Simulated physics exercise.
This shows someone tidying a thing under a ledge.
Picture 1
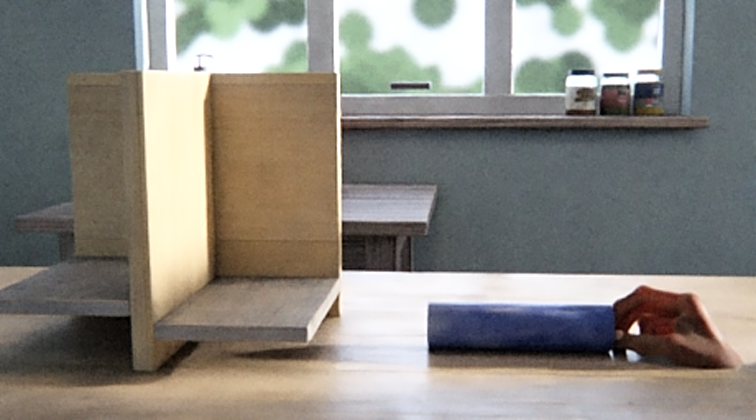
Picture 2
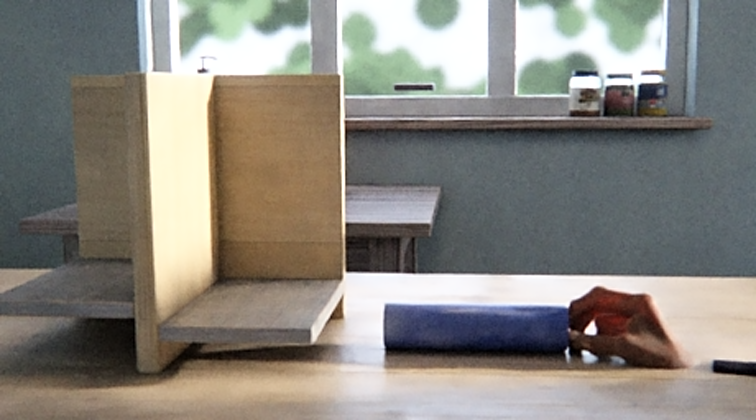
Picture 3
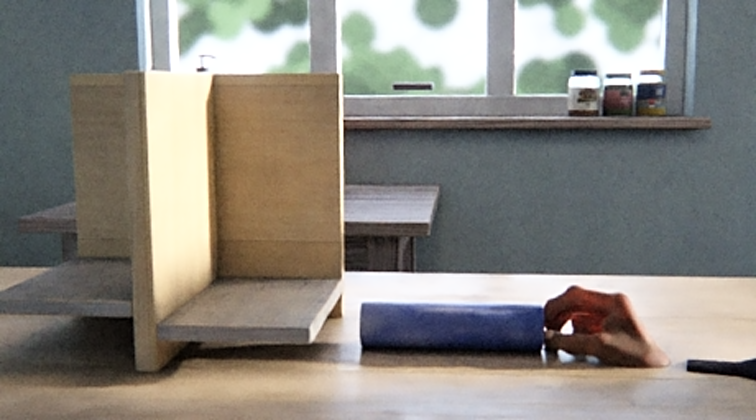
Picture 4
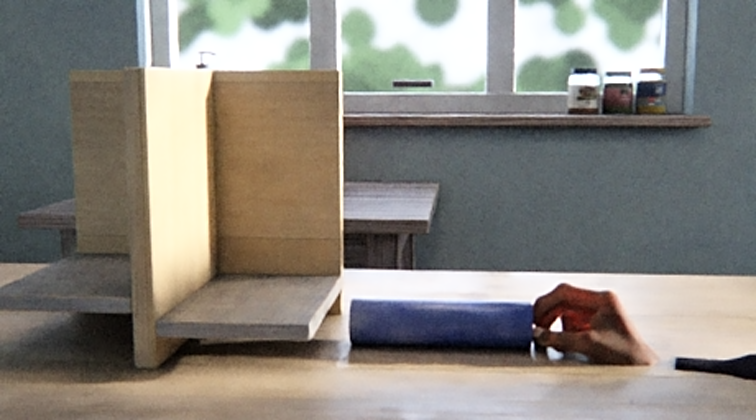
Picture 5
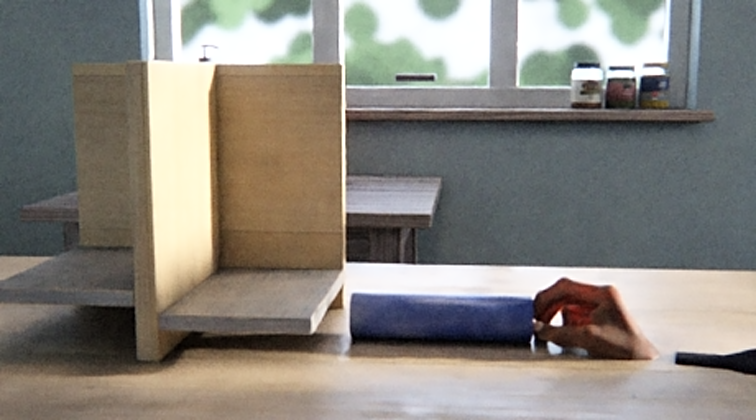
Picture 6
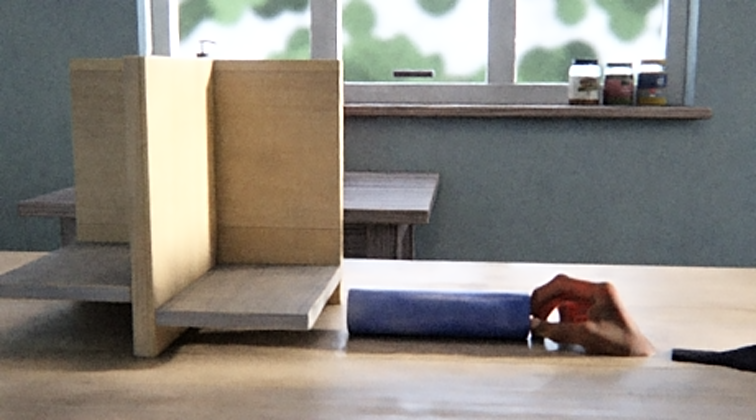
On a wooden table by a window, a hand slid a blue cylinder lying on its side leftward to the edge of a low wooden shelf, slowing until it barely moved beside it.
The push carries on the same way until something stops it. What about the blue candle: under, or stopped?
The blue candle catches on the edge.
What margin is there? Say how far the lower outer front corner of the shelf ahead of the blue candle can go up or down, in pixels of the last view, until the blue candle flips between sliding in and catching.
A shift of 16 pixels, going up.
Then, 0.18 s after the last picture, blue candle sliding up to the opening near (430, 313).
Then, 0.24 s after the last picture, blue candle sliding up to the opening near (419, 312).
Then, 0.76 s after the last picture, blue candle stopped at the opening near (416, 312).
At rest, the blue candle is too tall, near (416, 312).
